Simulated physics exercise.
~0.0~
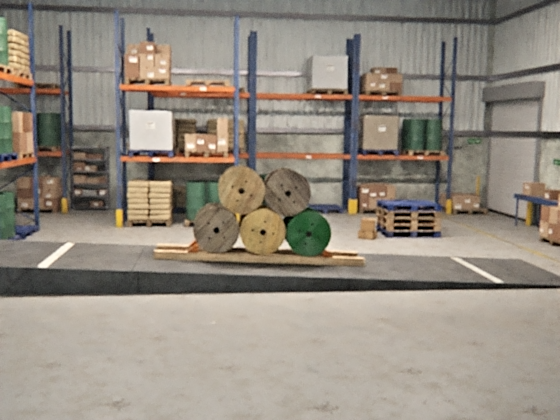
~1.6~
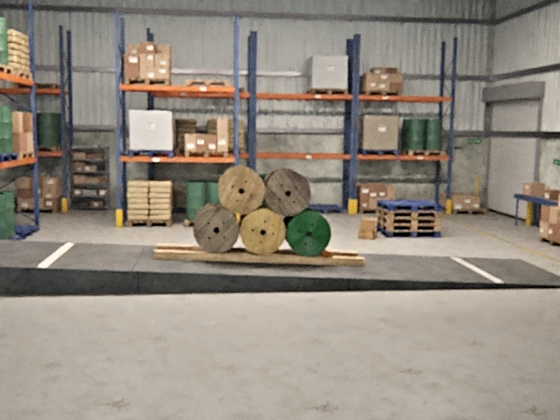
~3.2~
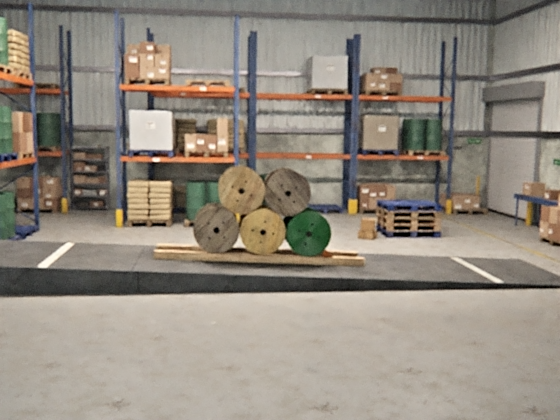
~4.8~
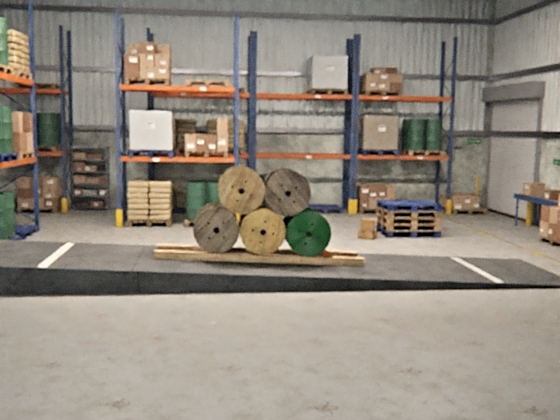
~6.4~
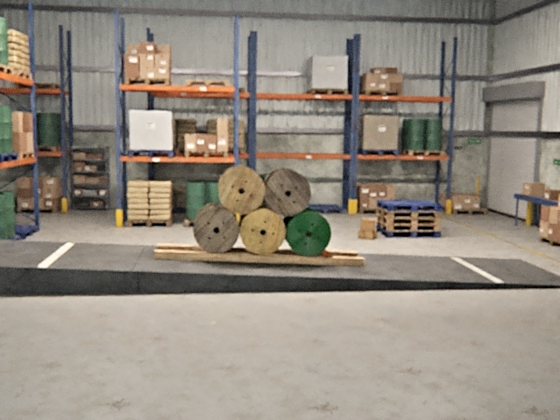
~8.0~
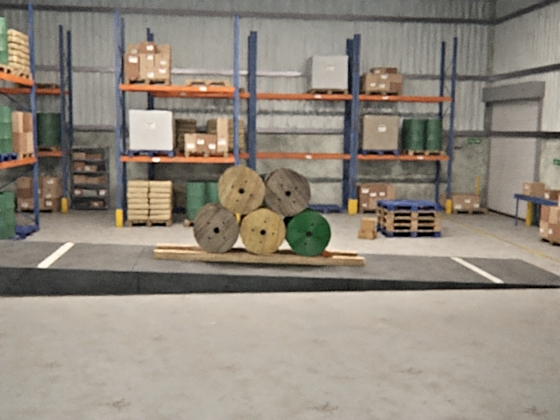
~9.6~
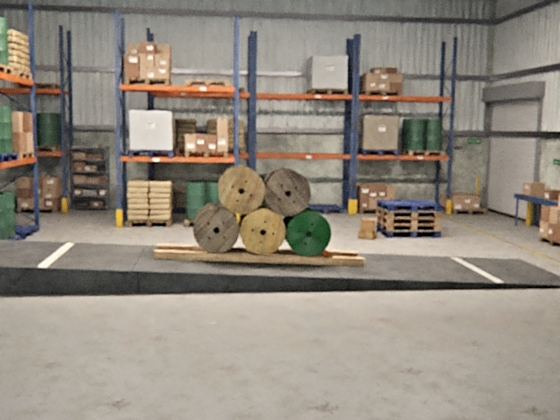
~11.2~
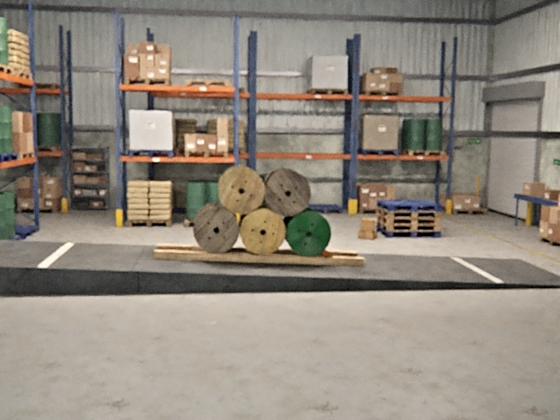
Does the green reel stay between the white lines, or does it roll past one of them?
The green reel stays between the white lines, still resting on the bearers at the lower right of the stack.
